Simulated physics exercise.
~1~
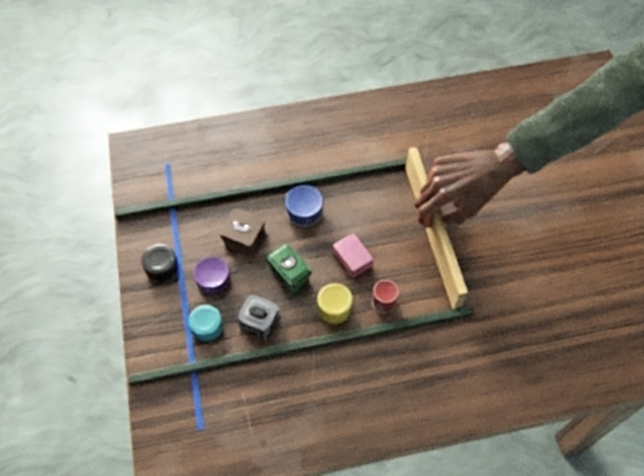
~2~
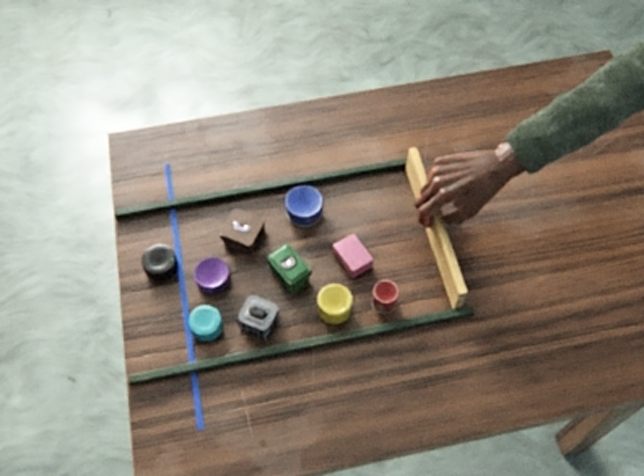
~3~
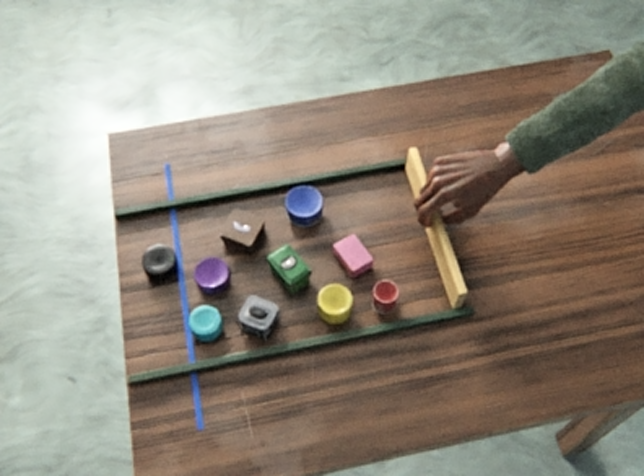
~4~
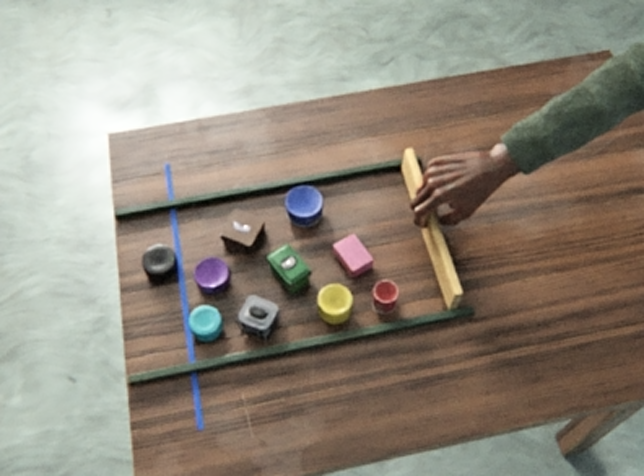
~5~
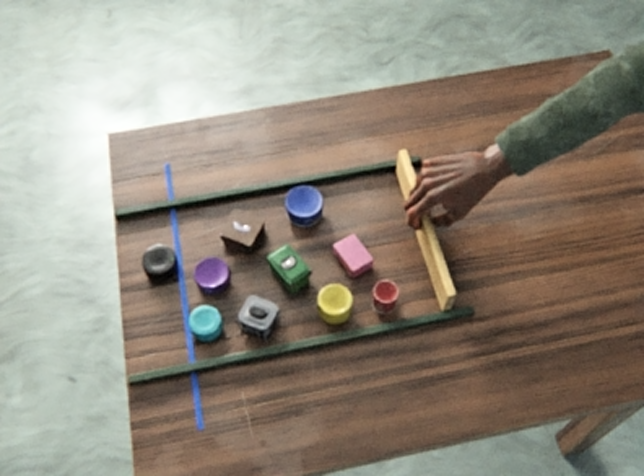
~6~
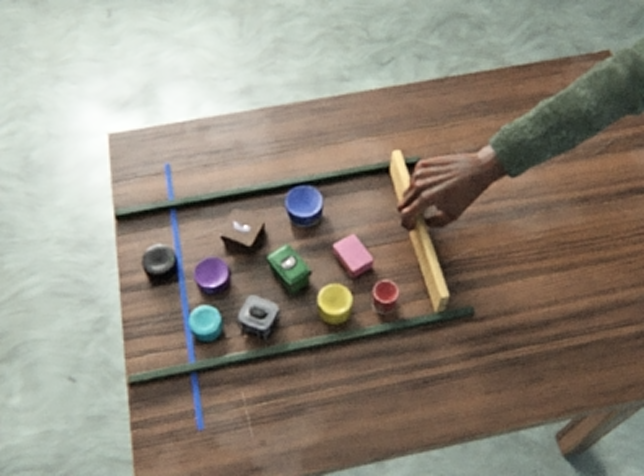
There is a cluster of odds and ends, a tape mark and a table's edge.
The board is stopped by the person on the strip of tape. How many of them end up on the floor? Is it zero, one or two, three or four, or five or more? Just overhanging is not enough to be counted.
Okay, so the number that tips off the end comes to three or four, I'd say.
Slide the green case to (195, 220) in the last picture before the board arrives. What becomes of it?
It is kept.
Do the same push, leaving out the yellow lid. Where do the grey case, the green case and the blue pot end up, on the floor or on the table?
Grey case - safe; green case - safe; blue pot - safe.
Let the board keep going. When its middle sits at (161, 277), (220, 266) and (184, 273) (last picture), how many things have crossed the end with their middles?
4; 0; 3.
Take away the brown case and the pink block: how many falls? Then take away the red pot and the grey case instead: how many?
Result, first then second: 1, 2.
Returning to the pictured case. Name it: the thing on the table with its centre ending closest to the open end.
Grey case.
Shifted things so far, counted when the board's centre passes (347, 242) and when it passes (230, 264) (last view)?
So far 3, and 10 at the second.
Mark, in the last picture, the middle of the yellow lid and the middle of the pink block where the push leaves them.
Answer: First (169, 324), after that (170, 289).
Soon after, none off yet; black lid at rest near (160, 262); turquoise lid at rest near (206, 324); purple tub at rest near (212, 276).
In the end, the number that fall off is three or four; gone, purple tub, turquoise lid and black lid.
